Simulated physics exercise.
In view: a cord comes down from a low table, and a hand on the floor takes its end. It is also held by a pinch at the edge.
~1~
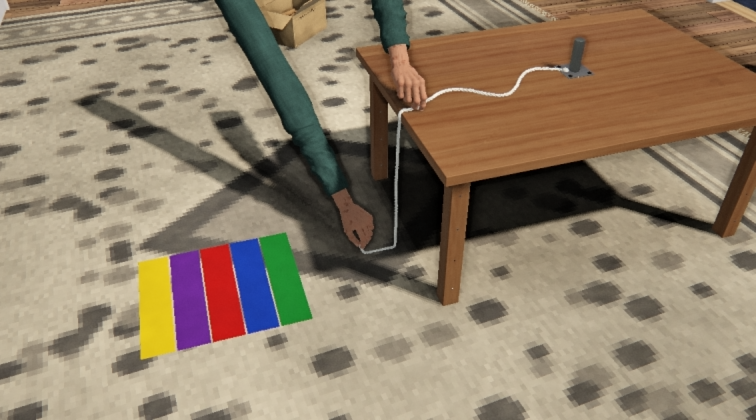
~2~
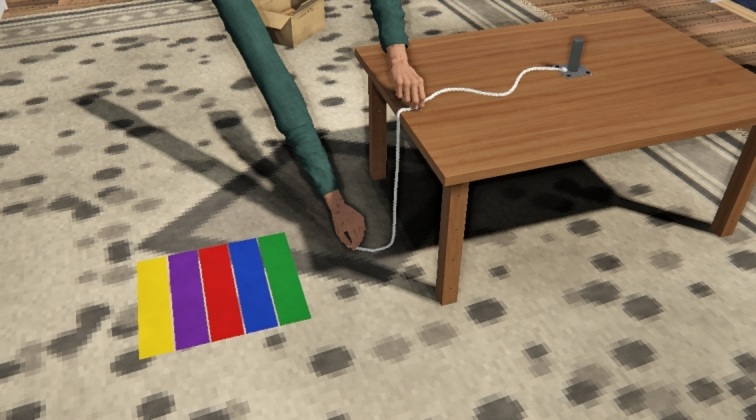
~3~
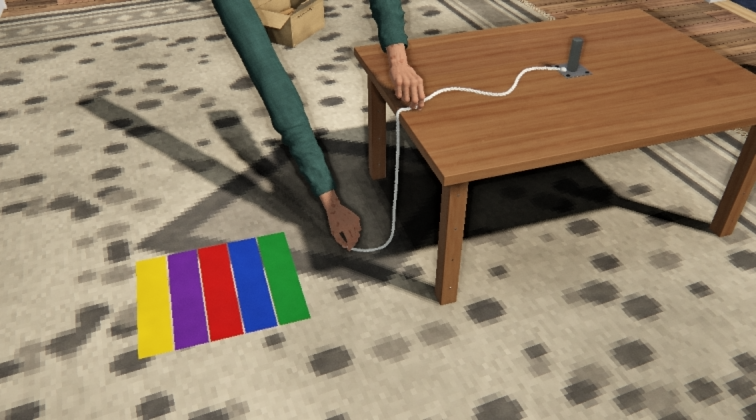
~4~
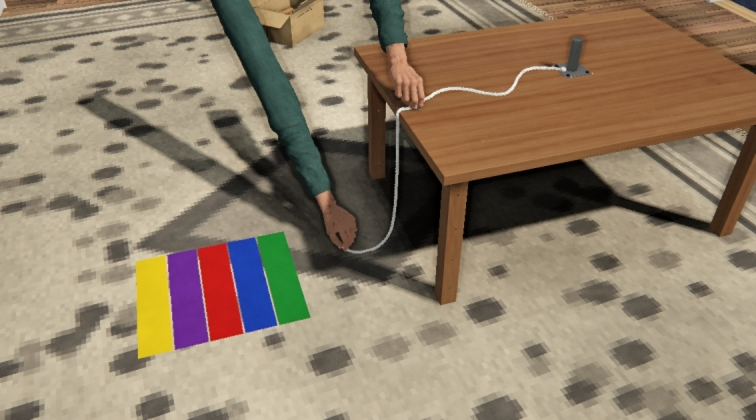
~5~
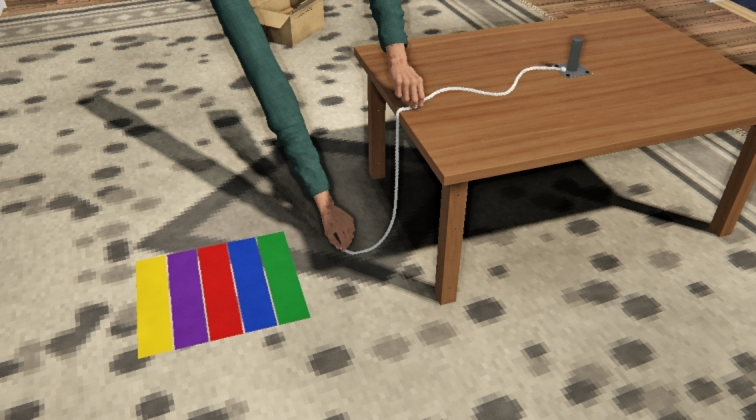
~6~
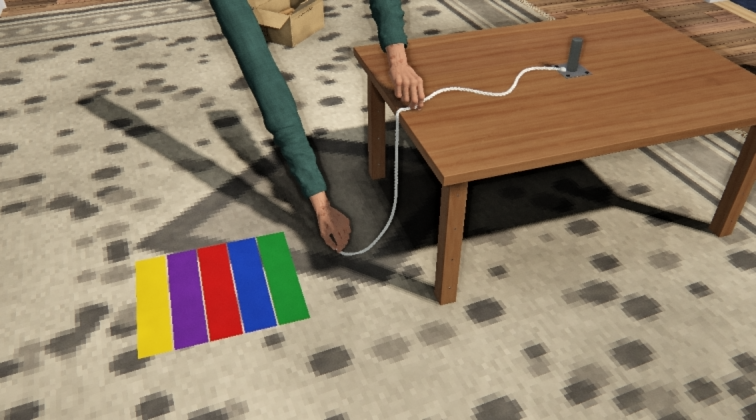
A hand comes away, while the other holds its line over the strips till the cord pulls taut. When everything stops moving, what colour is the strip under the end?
The strip under the end is red.
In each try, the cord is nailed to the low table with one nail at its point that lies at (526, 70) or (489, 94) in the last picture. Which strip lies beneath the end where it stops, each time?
The end stops on red and then on blue.
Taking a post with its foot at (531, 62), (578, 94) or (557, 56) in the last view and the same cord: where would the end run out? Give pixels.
Pixels, try by try: About (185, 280), (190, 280), (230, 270).
Early on, end near (276, 262); over green.
Midway, end near (238, 270); over blue.
At the end of the slack, end near (215, 275); over red. It halts on the red strip.
